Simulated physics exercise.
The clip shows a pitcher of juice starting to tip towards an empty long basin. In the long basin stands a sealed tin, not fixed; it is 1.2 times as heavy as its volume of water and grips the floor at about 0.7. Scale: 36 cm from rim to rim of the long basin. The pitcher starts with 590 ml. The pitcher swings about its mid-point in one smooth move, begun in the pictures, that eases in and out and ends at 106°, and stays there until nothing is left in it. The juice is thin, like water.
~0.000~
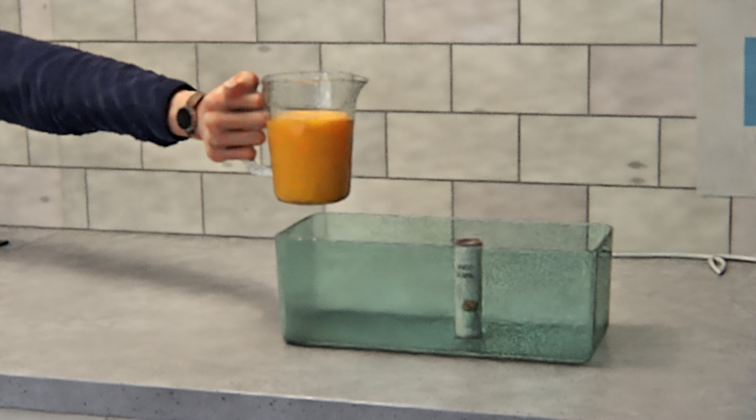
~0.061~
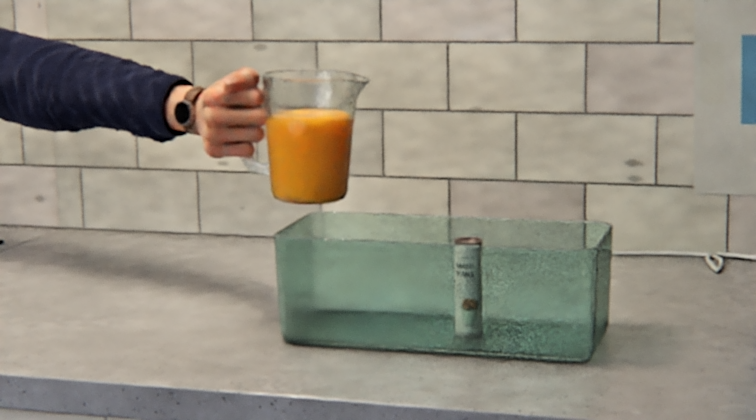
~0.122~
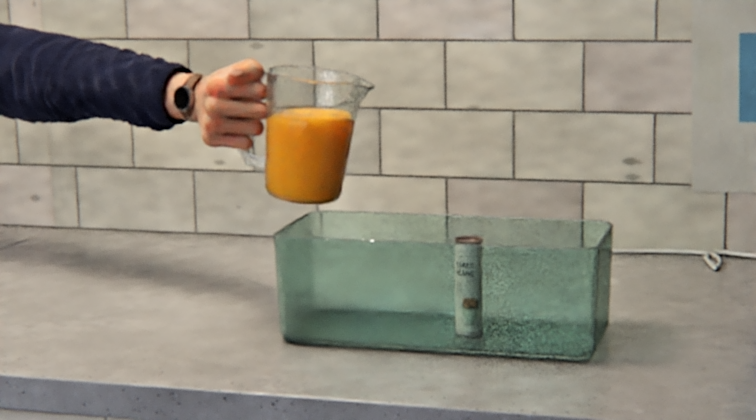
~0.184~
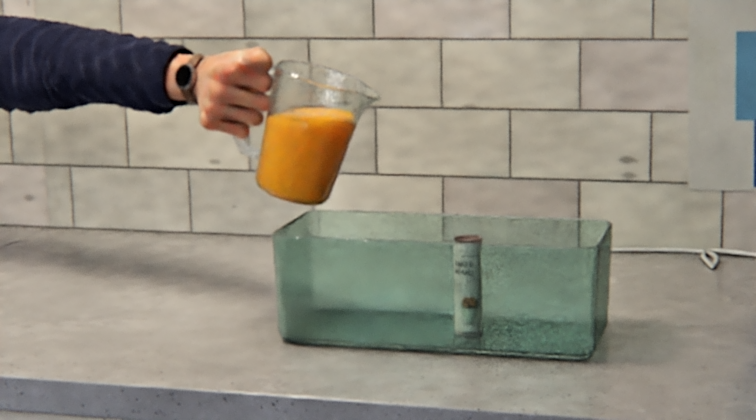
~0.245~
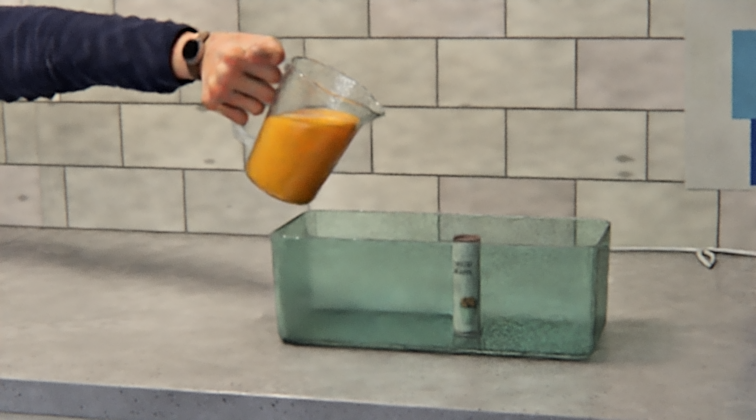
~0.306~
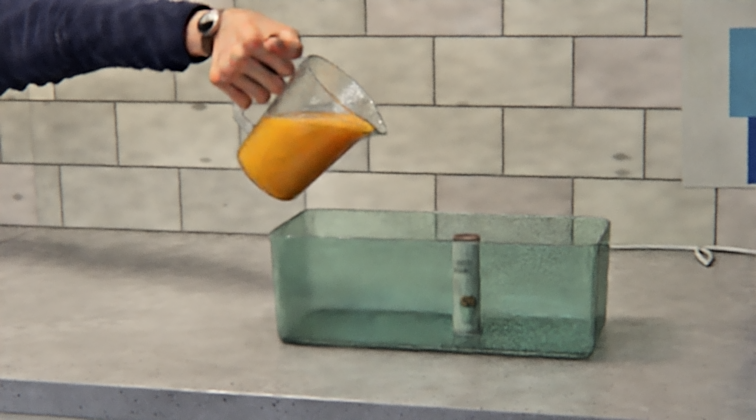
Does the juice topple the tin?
It remains upright.
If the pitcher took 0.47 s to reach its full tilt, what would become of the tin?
The tin remains upright.
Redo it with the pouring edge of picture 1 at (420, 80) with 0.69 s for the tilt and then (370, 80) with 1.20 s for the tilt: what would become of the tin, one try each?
First it falls; then it keeps standing.
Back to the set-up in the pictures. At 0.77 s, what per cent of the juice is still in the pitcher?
About 16 per cent.
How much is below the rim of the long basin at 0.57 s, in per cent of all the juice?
Some 20 per cent.
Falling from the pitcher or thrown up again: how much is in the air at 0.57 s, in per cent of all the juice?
Near 16 in a hundred.
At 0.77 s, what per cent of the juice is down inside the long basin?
Some 76 per cent.
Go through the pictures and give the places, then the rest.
In the first picture, it leans 0°; its right rim is at (368, 79); the juice meets the walls at (274, 115) and (351, 117); the long basin's rim runs from (294, 226) to (604, 240); the tin's top is at (469, 246).
In the second picture, it leans 2°; its right rim is at (369, 80); the juice meets the walls at (272, 114) and (350, 116).
In the third picture, it leans 8°; its right rim is at (374, 86); the juice meets the walls at (274, 113) and (352, 116).
In the fourth picture, it leans 18°; its right rim is at (380, 97); the juice meets the walls at (274, 114) and (355, 116).
In the fifth picture, it leans 30°; its right rim is at (385, 114); the juice meets the walls at (265, 128) and (360, 119).
In the sixth picture, it leans 44°; its right rim is at (387, 133); the juice meets the walls at (254, 130) and (374, 125).
After 0.57 s the tilt is 98° and 64 per cent is still to pour; the tin stands where it began.
After 0.77 s the tilt is 106° and 16 per cent is still to pour; the tin stands where it began.
After 0.97 s the tilt is 106° and 2 per cent is still to pour; the tin stands where it began.
After 1.19 s the tilt is 106° and 0 per cent is still to pour; the tin stands where it began.
In the end the tin stands where it began.
